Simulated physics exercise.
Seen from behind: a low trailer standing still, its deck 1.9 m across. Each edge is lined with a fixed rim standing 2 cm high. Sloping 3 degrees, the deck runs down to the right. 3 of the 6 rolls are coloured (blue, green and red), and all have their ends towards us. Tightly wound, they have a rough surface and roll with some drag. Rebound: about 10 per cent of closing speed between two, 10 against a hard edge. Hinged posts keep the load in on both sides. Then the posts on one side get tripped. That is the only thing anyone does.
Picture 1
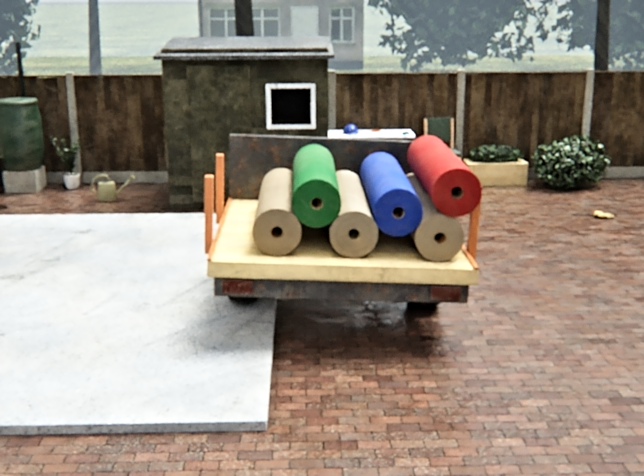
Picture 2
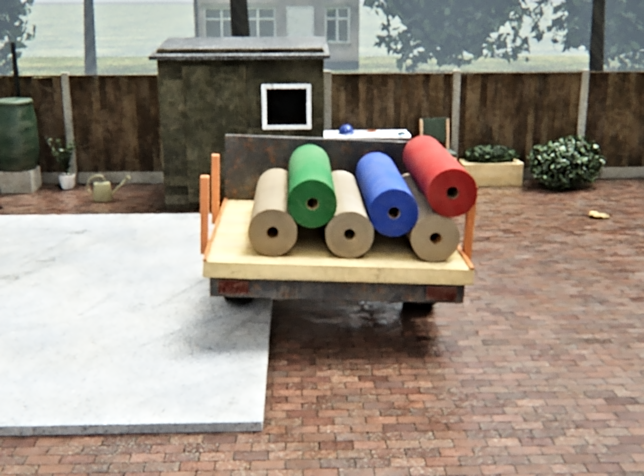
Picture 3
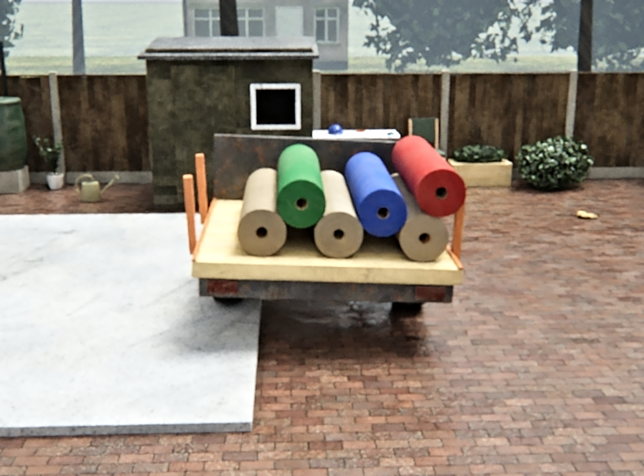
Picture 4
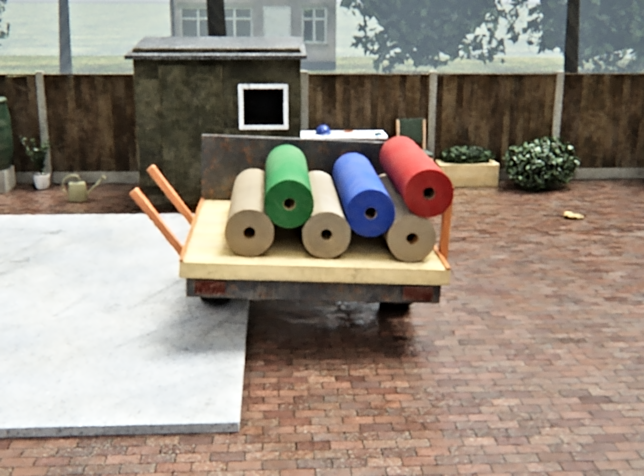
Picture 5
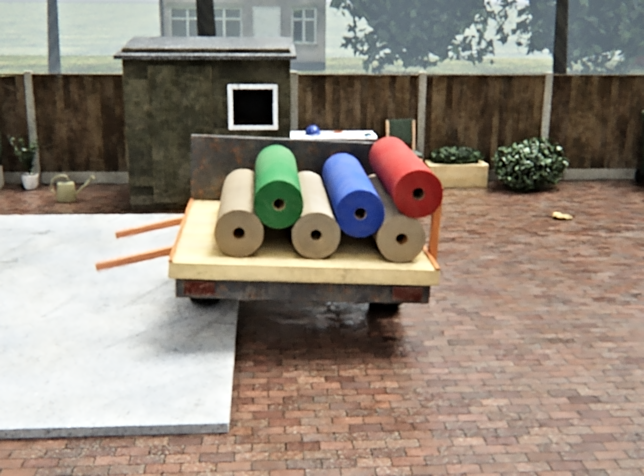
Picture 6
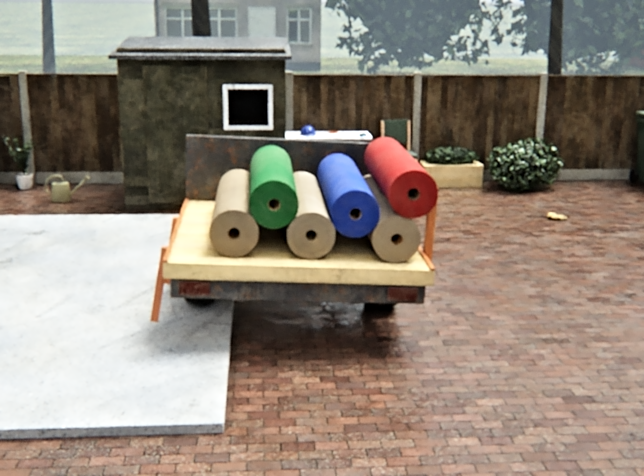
In a brick-paved yard, the orange posts on the left side of a parked trailer swung outward and down until they hung below its deck, while the stacked brown, green, blue and red rolls stayed put.
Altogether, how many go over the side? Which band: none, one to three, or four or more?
Band: None.
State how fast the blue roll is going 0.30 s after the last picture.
About 0.0 m/s.
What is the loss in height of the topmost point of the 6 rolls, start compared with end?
0 cm.
Then, 0.3 s after the last picture, blue is up on others, 60 cm from the right edge; green is up on others, 75 cm from the left edge; red is up on others, 20 cm from the right edge; 0 of 6 are off.
At rest (0.7 s after the last picture), blue is up on others, 60 cm from the right edge; green is up on others, 75 cm from the left edge; red is up on others, 20 cm from the right edge; 0 of 6 are off.
